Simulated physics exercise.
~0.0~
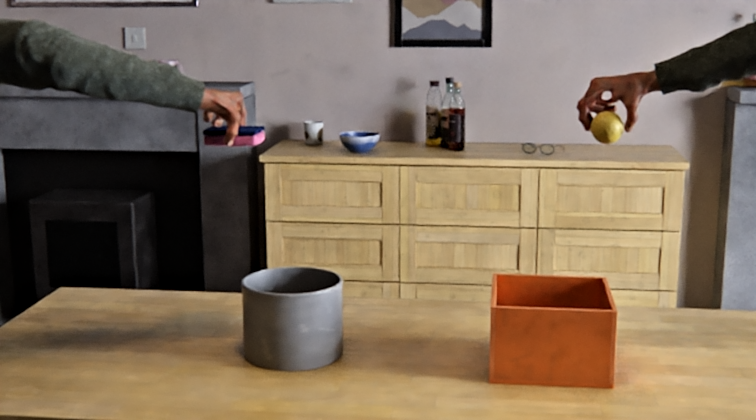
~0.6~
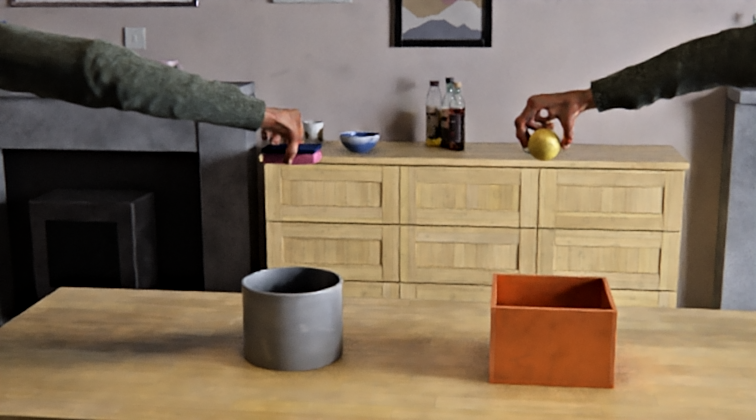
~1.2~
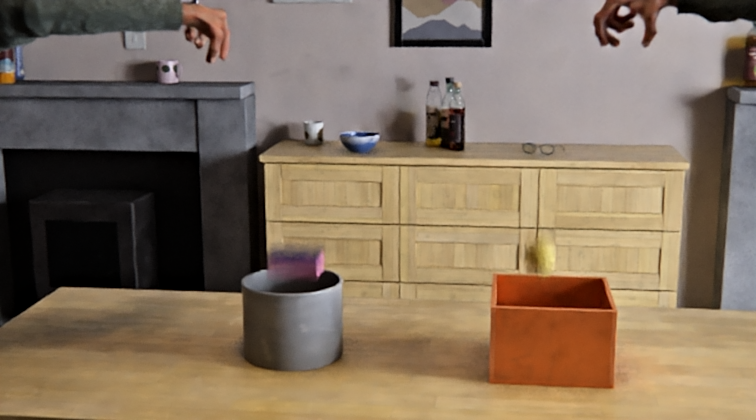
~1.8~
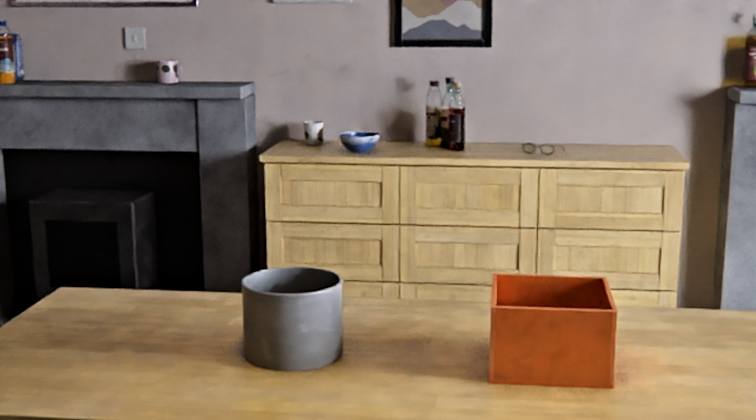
Lemon and pink sponge carried inward by two hands, then released, dropping into an orange box and a grey round bin.
